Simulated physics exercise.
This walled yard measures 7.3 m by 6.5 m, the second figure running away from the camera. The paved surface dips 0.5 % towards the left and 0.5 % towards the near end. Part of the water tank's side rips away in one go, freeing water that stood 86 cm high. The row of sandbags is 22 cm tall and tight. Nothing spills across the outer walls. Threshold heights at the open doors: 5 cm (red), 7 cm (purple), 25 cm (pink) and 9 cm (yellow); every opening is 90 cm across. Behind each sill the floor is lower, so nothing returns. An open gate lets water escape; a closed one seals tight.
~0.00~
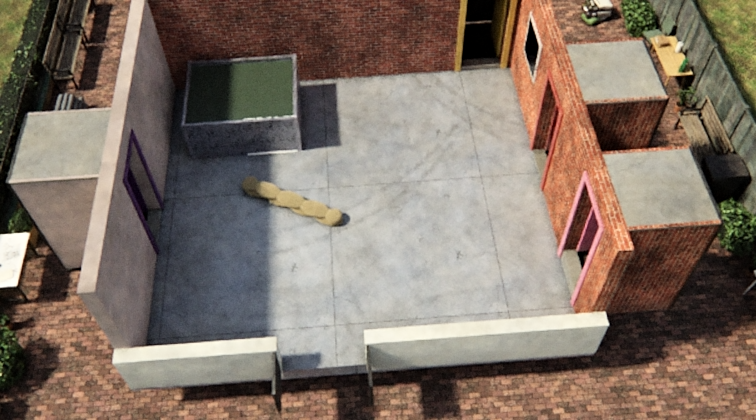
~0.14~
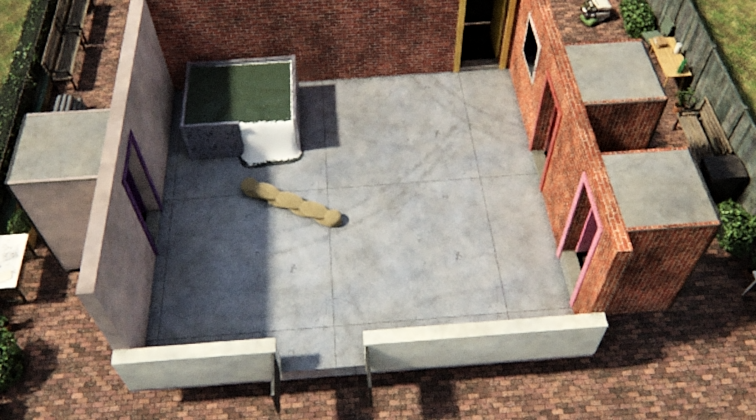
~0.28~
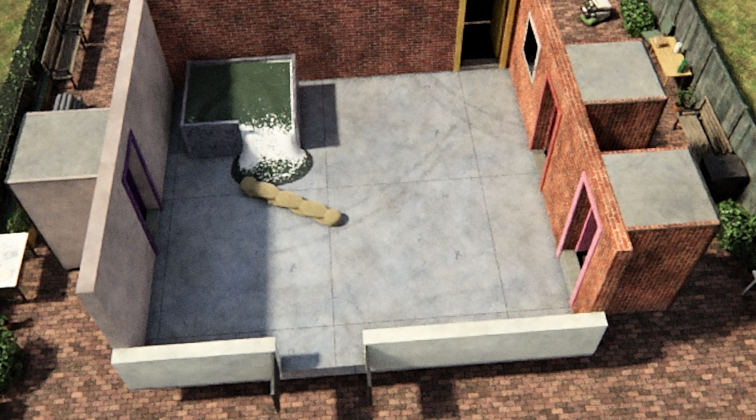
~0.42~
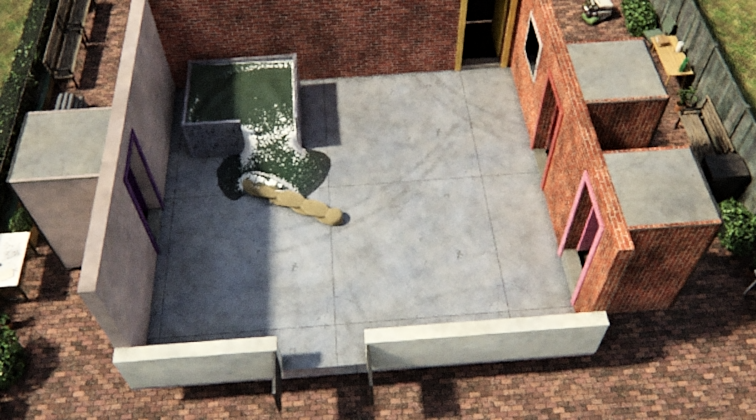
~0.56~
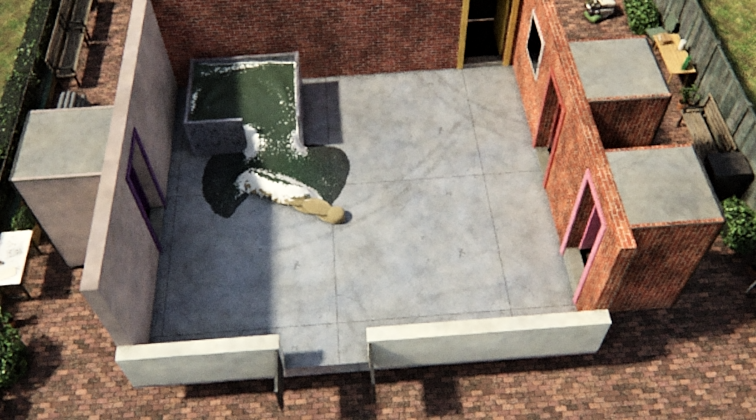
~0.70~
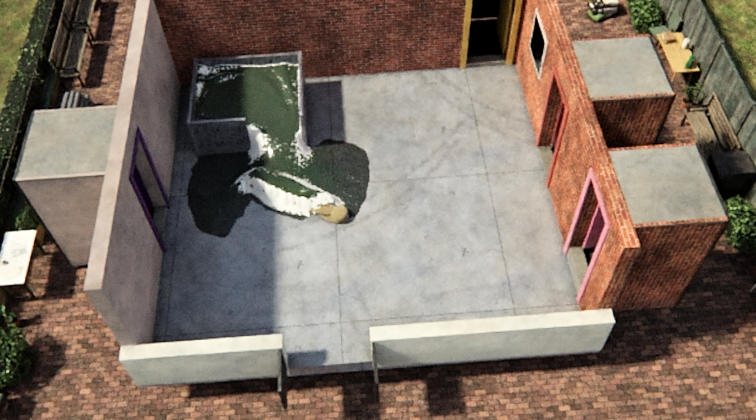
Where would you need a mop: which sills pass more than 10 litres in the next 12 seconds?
Door by door: At the red door it passes the limit; at the purple door it exceeds the limit; at the pink door it does not reach the limit; at the yellow door it keeps below the limit.
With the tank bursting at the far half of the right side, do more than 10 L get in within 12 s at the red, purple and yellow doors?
Against that limit: Red over, purple under, yellow above.
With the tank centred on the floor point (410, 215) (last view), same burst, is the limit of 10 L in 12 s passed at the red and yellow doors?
Then: Red not over, yellow over.
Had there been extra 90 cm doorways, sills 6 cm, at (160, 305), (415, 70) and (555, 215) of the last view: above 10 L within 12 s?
In that order: Past it, not over, over.
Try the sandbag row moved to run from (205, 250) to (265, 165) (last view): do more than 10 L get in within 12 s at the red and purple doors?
Against that limit: Red under, purple over.
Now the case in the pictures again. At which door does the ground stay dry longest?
It is the yellow one.
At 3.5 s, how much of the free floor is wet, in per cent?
Some 75 per cent of it.
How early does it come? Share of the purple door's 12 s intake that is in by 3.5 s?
Some 75 per cent by then.
After 1.4 s water covers 30 % of the floor and is deepest (50 cm) near (263, 180); red door not reached, purple door 12 cm at the sill, 6 L in, pink door not reached, yellow door not reached.
After 2.2 s water covers 65 % of the floor and is deepest (40 cm) near (263, 180); red door not reached, purple door 13 cm at the sill, 28 L in, pink door not reached, yellow door not reached.
After 3.5 s water covers 75 % of the floor and is deepest (30 cm) near (263, 180); red door 13 cm at the sill, 21 L in, purple door 11 cm at the sill, 47 L in, pink door 14 cm at the sill, 0 L in, yellow door not reached.
After 7.0 s water covers 85 % of the floor and is deepest (15 cm) near (272, 179); red door 10 cm at the sill, 102 L in, purple door 7 cm at the sill, 55 L in, pink door 7 cm at the sill, 0 L in, yellow door 7 cm at the sill, 0 L in.
After 12.0 s water covers 95 % of the floor and is deepest (12 cm) near (155, 326); red door 6 cm at the sill, 136 L in, purple door 9 cm at the sill, 62 L in, pink door 6 cm at the sill, 0 L in, yellow door 6 cm at the sill, 1 L in.
